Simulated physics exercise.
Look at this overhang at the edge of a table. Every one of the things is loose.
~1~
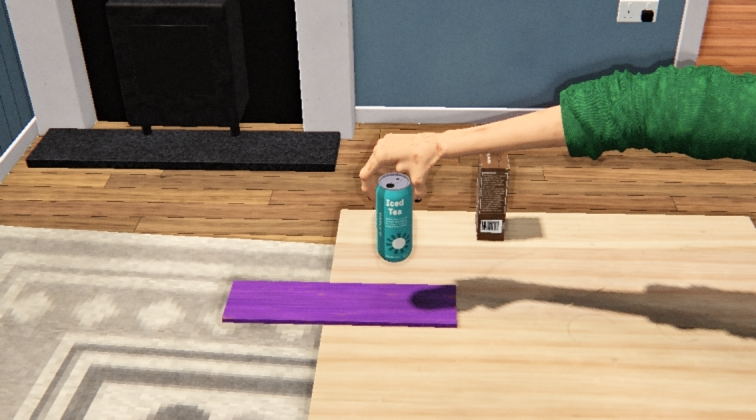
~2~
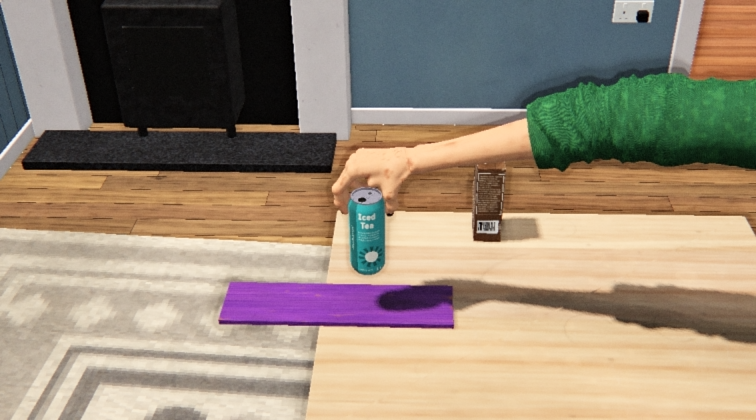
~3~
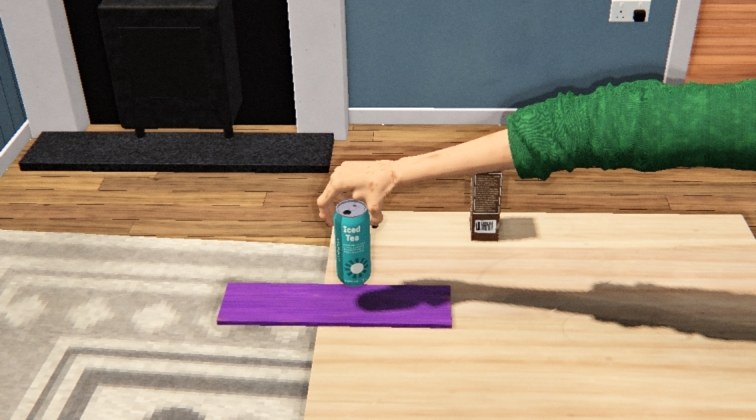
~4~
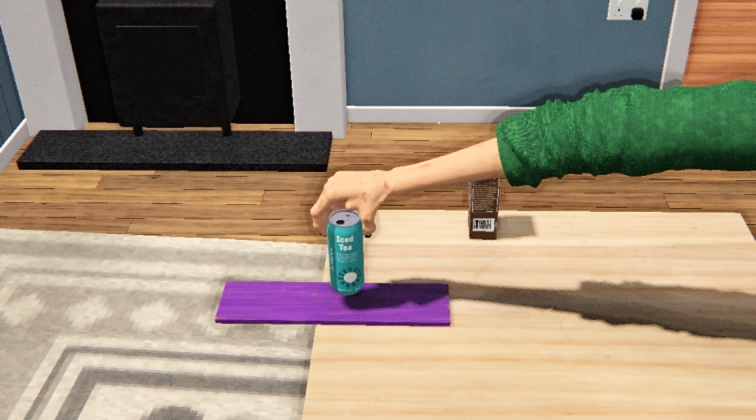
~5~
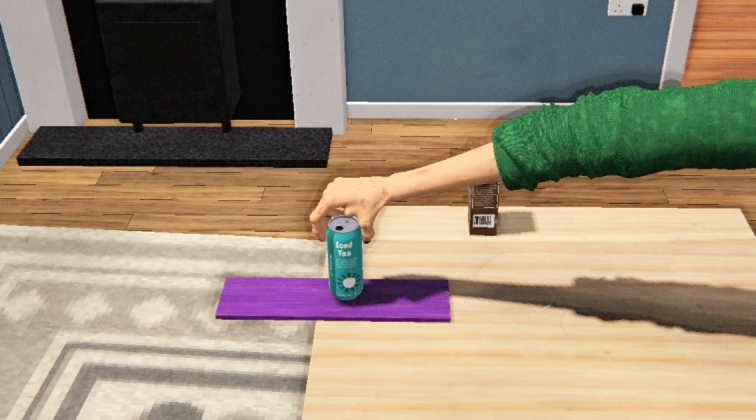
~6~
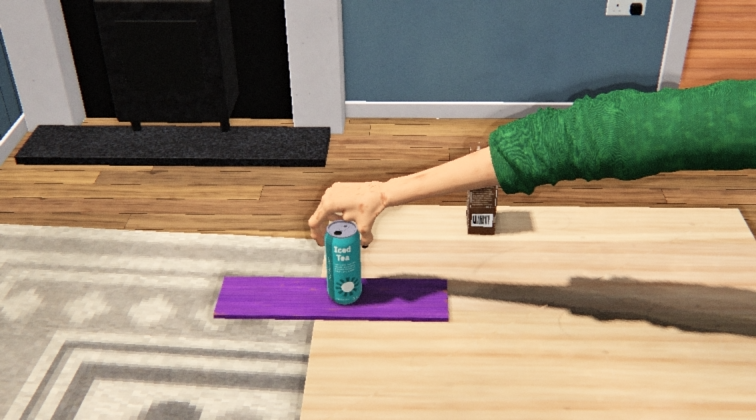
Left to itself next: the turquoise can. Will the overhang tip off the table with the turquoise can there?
No, it stays.
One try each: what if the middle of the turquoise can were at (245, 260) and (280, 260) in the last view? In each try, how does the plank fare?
Trial 1 - falls; trial 2 - falls.
Then, 0.20 s on from there, no change.
Then, 0.60 s on from there, turquoise can resting near (344, 263).
In the end, all 3 unmoved. At the end, from the last picture's camera, turquoise can near (344, 263). The plank holds.
